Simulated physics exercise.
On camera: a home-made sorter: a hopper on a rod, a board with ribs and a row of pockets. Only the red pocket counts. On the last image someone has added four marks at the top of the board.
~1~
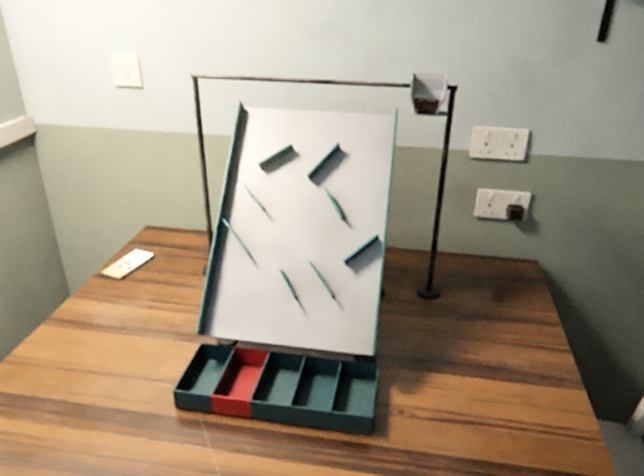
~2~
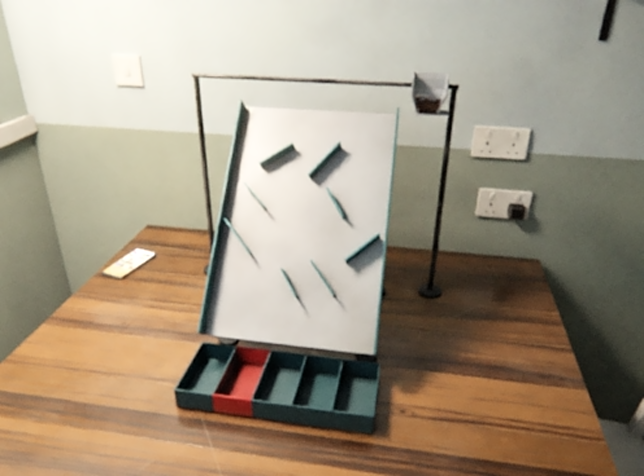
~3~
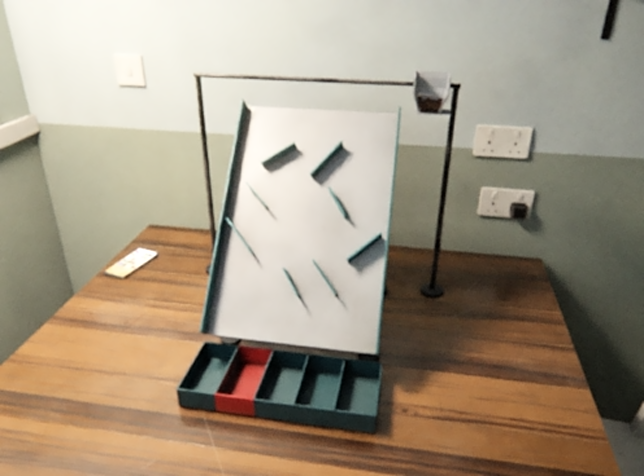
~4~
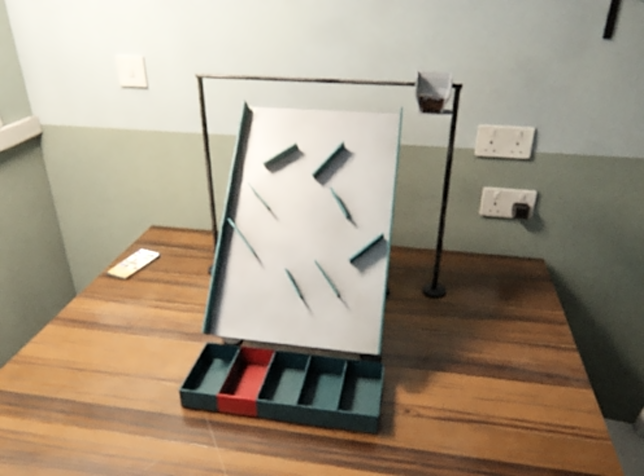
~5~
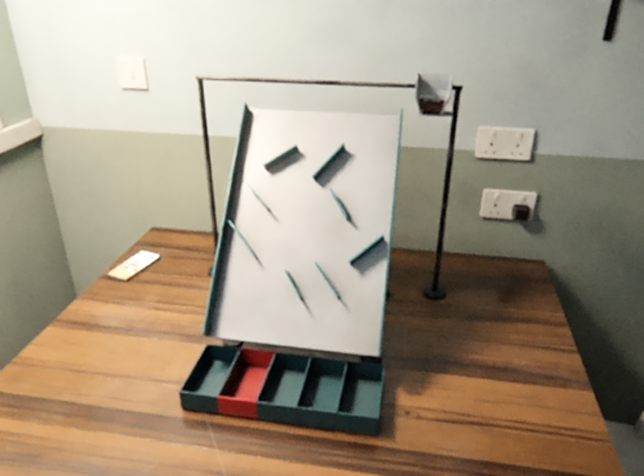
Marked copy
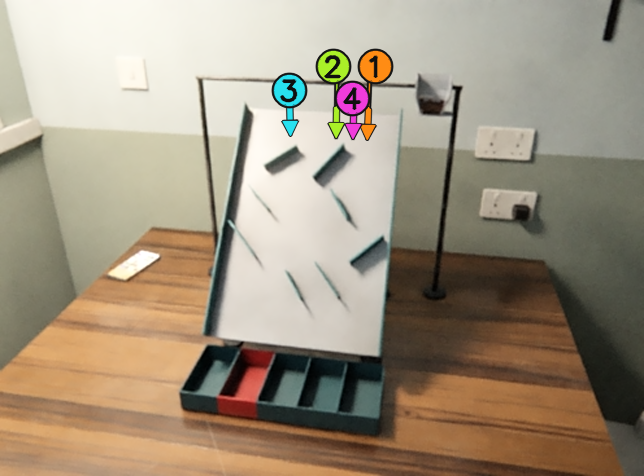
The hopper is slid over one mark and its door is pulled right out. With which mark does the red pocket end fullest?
2 works best here.
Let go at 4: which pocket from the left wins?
The fifth from the left.
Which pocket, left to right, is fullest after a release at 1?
The fifth.
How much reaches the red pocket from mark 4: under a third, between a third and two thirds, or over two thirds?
Mark 4 gives under a third.
On the marked copy, mark 1 meets the board at (367, 134); mark 2 meets the board at (336, 132); mark 3 meets the board at (290, 130); mark 4 meets the board at (353, 133).
Choosing 1, not one piece in the red pocket, almost all in other pockets, just a few outside the box.
Choosing 2, roughly a third in the red pocket, roughly a quarter in other pockets, roughly half outside the box.
Choosing 3, not one piece in the red pocket, the larger part in other pockets, just a few held on the board, about a tenth outside the box.
Choosing 4, about a tenth in the red pocket, the larger part in other pockets, about a tenth outside the box.
